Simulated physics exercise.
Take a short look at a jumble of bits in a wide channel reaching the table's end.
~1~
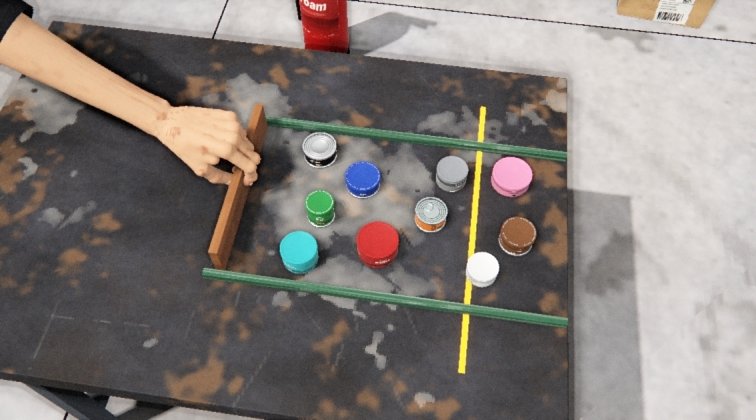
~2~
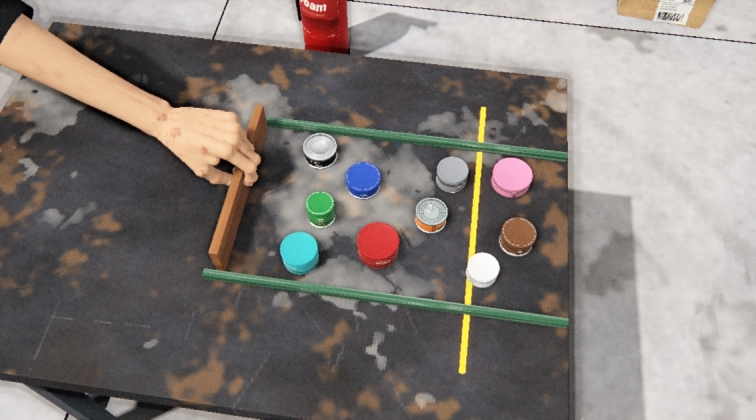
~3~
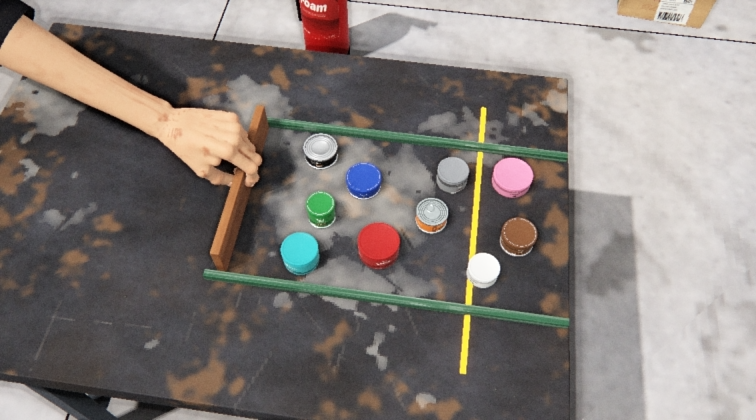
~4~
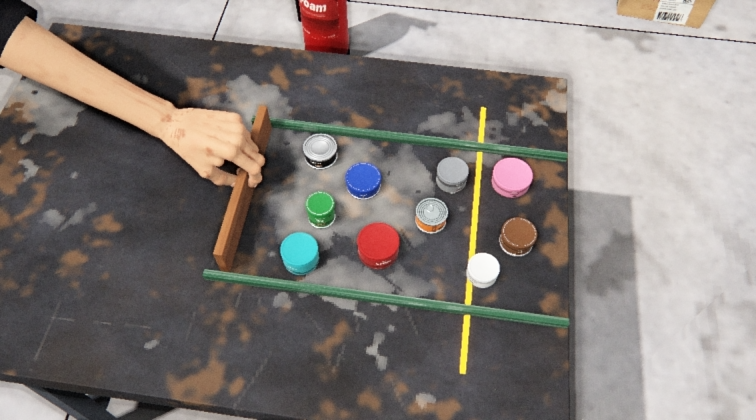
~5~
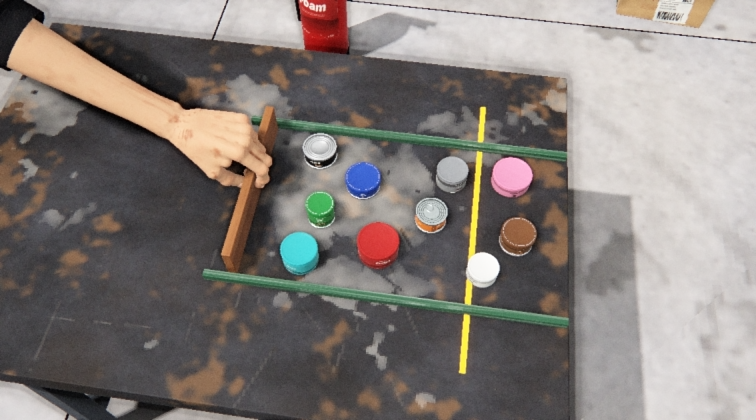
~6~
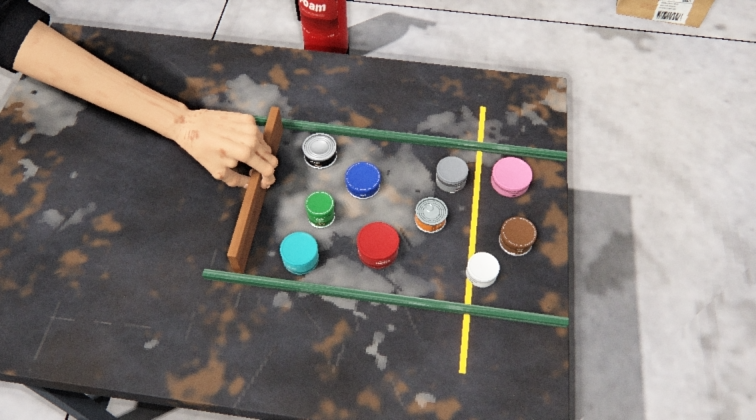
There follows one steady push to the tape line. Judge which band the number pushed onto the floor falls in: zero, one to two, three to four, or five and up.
The way I see it, not one of them ends up off the end.
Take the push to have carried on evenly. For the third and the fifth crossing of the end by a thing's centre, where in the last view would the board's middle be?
Its middle is around (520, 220) and later (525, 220).
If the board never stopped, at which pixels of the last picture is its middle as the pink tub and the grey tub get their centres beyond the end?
About (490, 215), and (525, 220) for the other.
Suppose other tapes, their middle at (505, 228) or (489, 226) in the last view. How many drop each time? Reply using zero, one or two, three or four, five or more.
Taken in order, that's either one or two and then no fall at all down.
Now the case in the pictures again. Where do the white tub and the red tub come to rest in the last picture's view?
You'll find the white tub at roughly (519, 279) and the red tub at roughly (493, 253).
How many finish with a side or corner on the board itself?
The count in contact is 5.
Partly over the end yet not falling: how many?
That comes to 1 of them.
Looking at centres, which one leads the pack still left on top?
The foremost one is the pink tub.
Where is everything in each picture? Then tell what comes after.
Brown tin (517, 237); pink tub (511, 177); white tub (482, 270); board (241, 184); tape (474, 224), in the first picture.
Pink tub (512, 178); black tin (320, 151), in the second picture.
White tub (483, 270); blue tin (364, 181), in the third picture.
Brown tin (518, 237); turquoise tub (300, 254), in the fourth picture.
Pink tub (511, 177); orange pot (431, 216), in the fifth picture.
Brown tin (517, 237); pink tub (511, 177); white tub (482, 270); board (258, 187); tape (474, 224), in the sixth picture.
A little later, none off yet; brown tin at rest near (517, 237); pink tub at rest near (511, 177); white tub at rest near (482, 270).
Next, none off yet; brown tin at rest near (517, 237); pink tub moving near (518, 177); white tub moving near (486, 271).
When it is over, the number that fall off is zero.
